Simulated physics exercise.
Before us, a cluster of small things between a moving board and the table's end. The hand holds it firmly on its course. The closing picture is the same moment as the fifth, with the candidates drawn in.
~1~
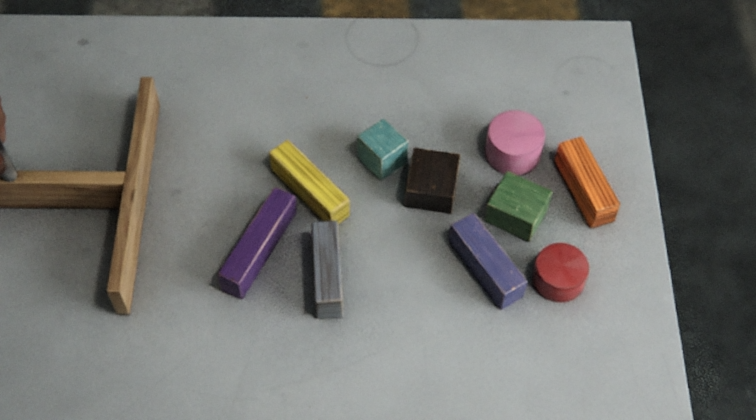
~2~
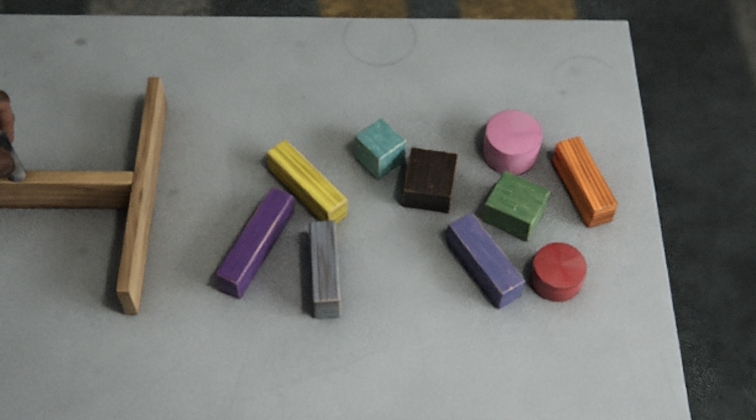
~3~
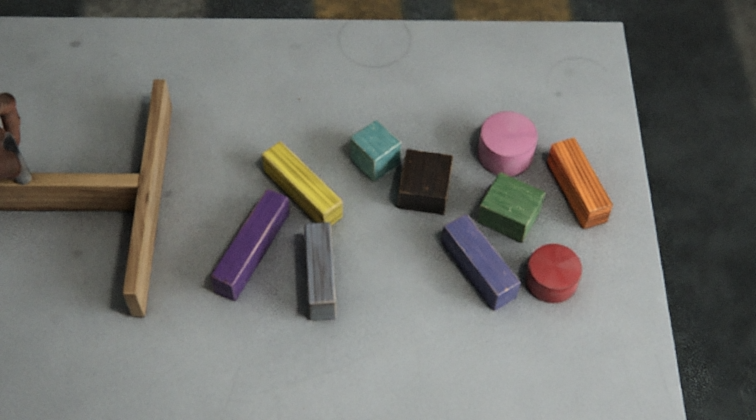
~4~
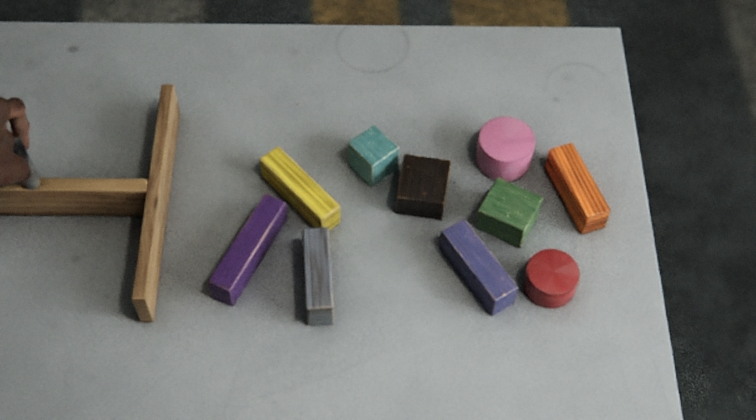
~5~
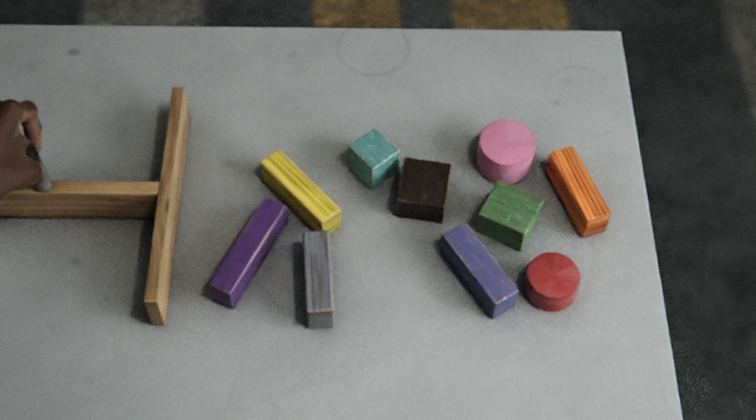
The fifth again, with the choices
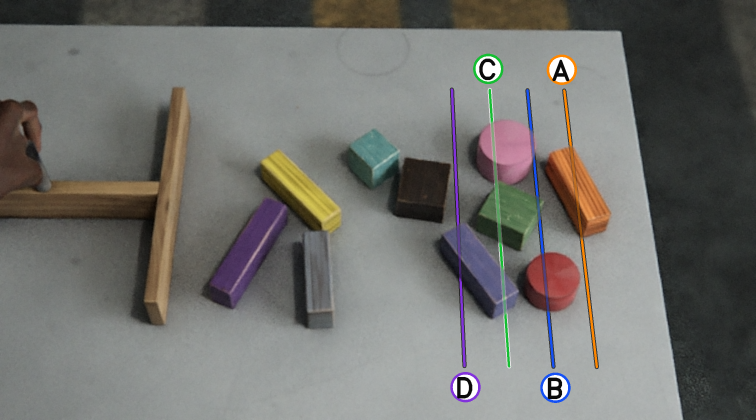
A dark-skinned hand at the left edge grips a T-shaped wooden pusher lying on a grey tabletop, seen from above at a slight angle. To its right sit yellow, purple and grey sticks, then teal and black blocks, a blue bar, a green block, pink and red round tins, and an orange bar. The hand slides the pusher slowly rightward, touching nothing, while the view drifts slightly.
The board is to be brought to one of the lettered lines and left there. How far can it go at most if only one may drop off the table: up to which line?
No second one falls up to B.
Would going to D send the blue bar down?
No.
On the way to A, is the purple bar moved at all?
By then, yes.
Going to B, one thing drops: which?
The orange stick goes over.
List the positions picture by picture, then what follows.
Pink tin (515, 143); yellow stick (309, 184); black block (432, 180), in the first picture.
Board (139, 177); blue bar (485, 260), in the second picture.
Board (146, 179); green block (511, 207), in the third picture.
Board (154, 184); grey stick (318, 276), in the fourth picture.
Board (165, 187); red tin (552, 282); pink tin (506, 152); yellow stick (300, 194), in the fifth picture.
On the marked copy, A at (579, 218); B at (539, 217); C at (499, 217); D at (458, 216).
With B. Early on, board (299, 189); grey stick (343, 279); purple bar (319, 253).
Further on, board (434, 190); orange stick (583, 191); pink tin (535, 144).
At the end, board (540, 191); orange stick over the edge; red tin (656, 283); one fallen.
As for the rest, A drops three; C is within the limit but short; D is within the limit but short.
